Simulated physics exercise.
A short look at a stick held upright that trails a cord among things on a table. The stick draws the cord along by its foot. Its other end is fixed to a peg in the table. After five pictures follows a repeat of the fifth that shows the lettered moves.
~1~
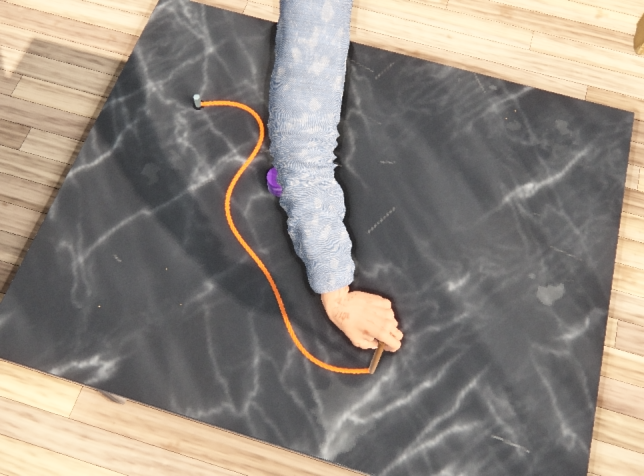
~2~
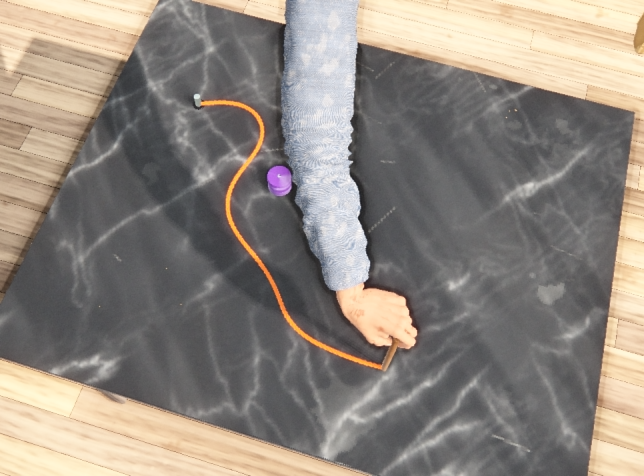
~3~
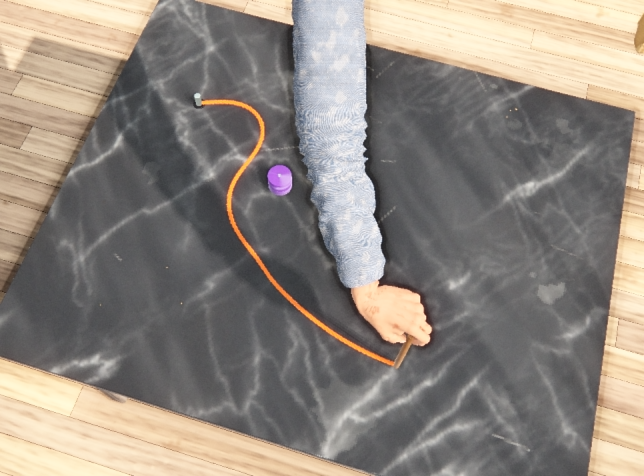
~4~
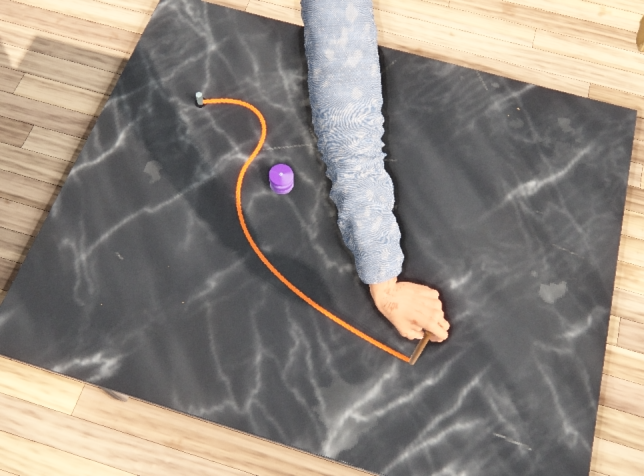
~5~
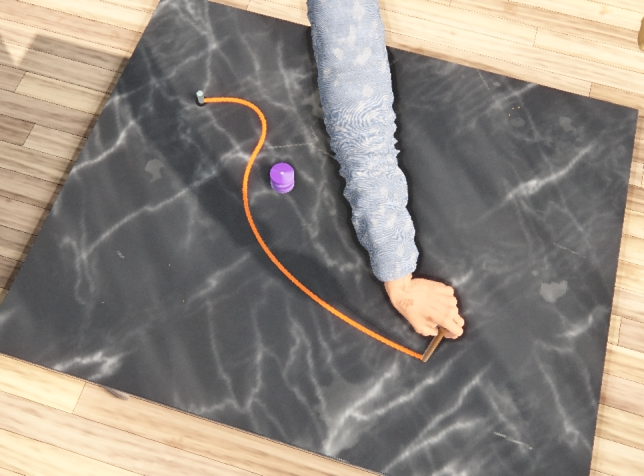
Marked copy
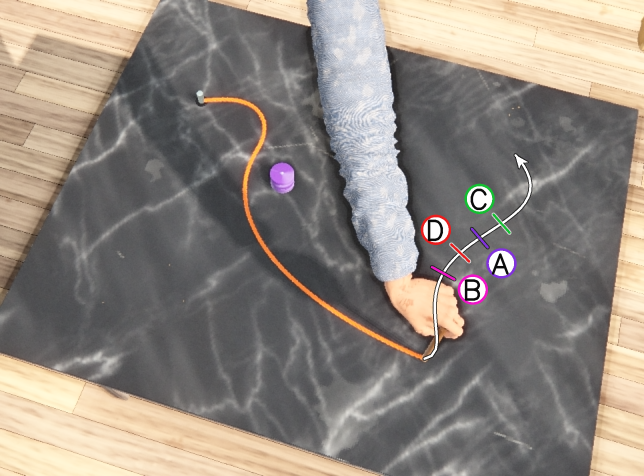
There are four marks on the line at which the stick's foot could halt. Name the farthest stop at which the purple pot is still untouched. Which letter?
No farther than C.
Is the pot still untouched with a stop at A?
Yes.
On the marked copy, A at (480, 238); B at (443, 273); C at (502, 224); D at (460, 253); the route from (424, 359) via (471, 244) to (516, 155).
With C. Early on, foot of the stick (435, 301), middle of the cord (259, 228).
Further on, foot of the stick (461, 252), middle of the cord (260, 228).
At the end, foot of the stick (501, 224), middle of the cord (292, 217); nothing has been touched.
As for the rest, A is safe but short; B is safe but short; D is safe but short.
